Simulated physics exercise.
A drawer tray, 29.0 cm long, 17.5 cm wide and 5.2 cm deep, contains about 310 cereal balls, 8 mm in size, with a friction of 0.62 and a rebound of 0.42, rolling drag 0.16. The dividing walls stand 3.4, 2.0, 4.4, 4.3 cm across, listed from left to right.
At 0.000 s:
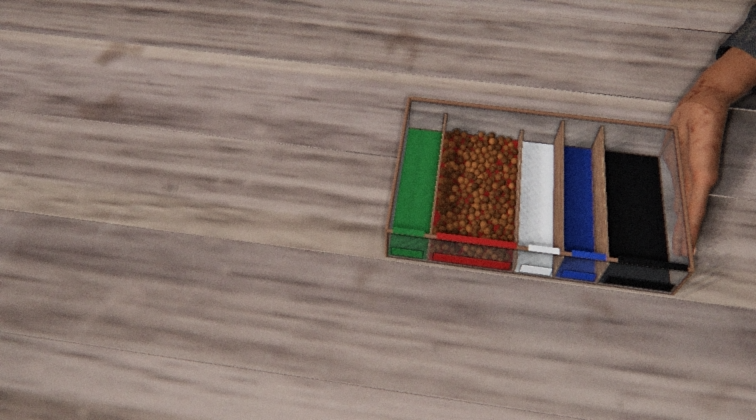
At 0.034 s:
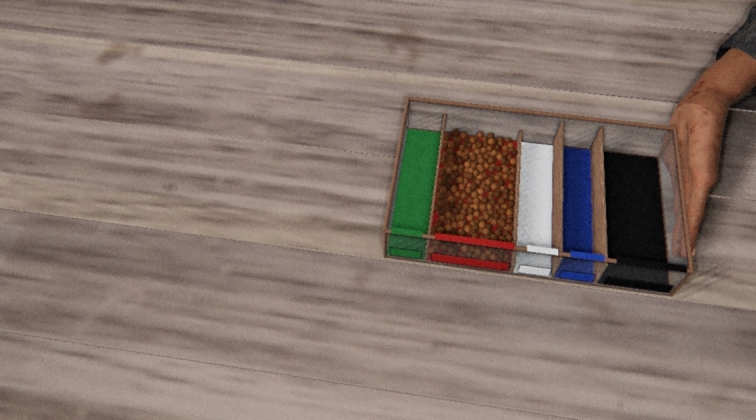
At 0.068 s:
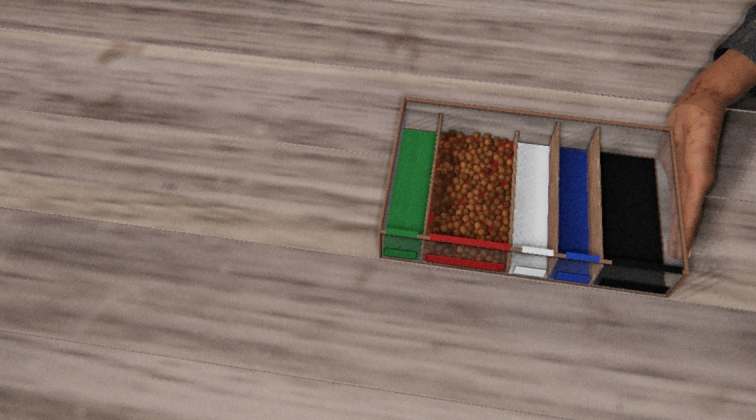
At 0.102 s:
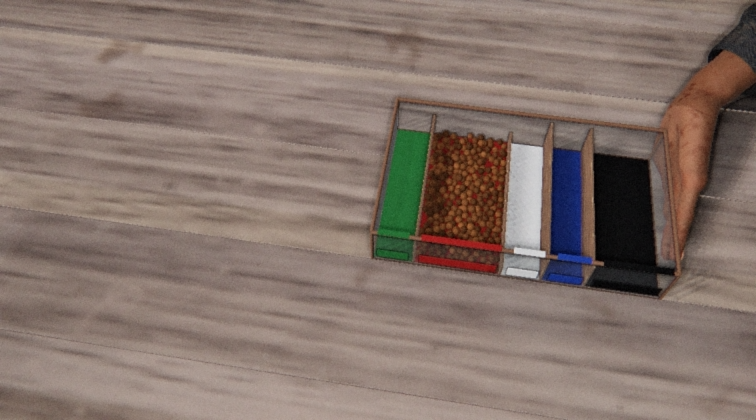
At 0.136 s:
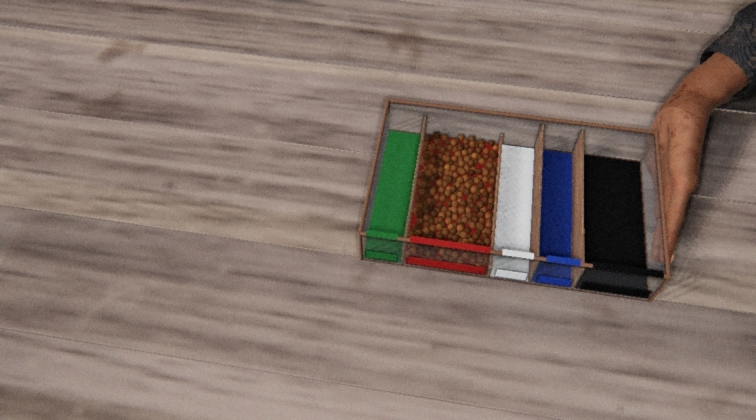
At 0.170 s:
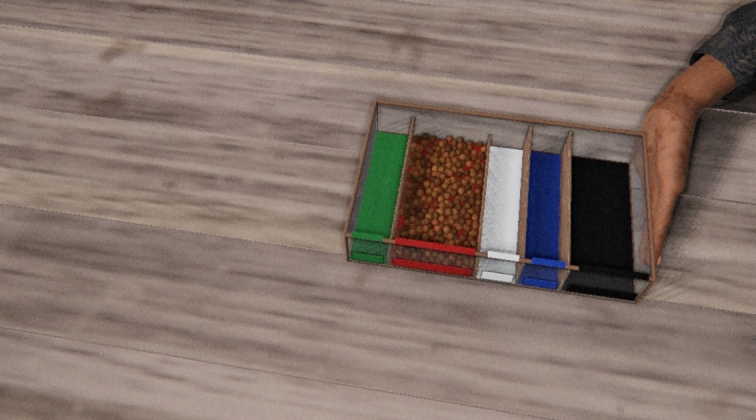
On a wooden surface, a hand at the right side of a clear divided tray, with brown balls in the red section between the green and white ones, slides it a short way left, the balls staying in their section.
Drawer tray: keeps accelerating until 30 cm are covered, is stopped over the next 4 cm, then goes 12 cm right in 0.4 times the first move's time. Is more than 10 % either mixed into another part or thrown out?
Ten percent is not exceeded.
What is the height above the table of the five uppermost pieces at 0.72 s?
Height: Roughly 3 centimetres.
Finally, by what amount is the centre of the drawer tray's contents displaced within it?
I'd estimate close to 2.0 cm.
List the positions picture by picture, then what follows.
Drawer tray at (536, 253); tilt 0 degrees; moved 0.0 cm; red 100 %, in the first frame.
Drawer tray at (534, 253); tilt 0 degrees; moved 0.2 cm, in the second frame.
Drawer tray at (530, 254); tilt 0 degrees; moved 0.6 cm, in the third frame.
Drawer tray at (522, 255); tilt 0 degrees; moved 1.4 cm, in the fourth frame.
Drawer tray at (510, 257); tilt 0 degrees; moved 2.6 cm, in the fifth frame.
Drawer tray at (496, 259); tilt 0 degrees; moved 4.0 cm; red 100 %. Its speed is now 0.47 m/s, in the sixth frame.
After 0.38 s, tilt 0 degrees; red 100 %; 0 % away from where they began.
Then, at 0.56 s, tilt 0 degrees; red 100 %; 0 % away from where they began.
Then, at 0.72 s, tilt 0 degrees; red 100 %; 0 % away from where they began.
After 0.88 s, tilt 0 degrees; white 5 %, red 95 %; 5 % away from where they began.
In the end, at 1.2 s, white 5 %, red 95 %; 5 % away from where they began.
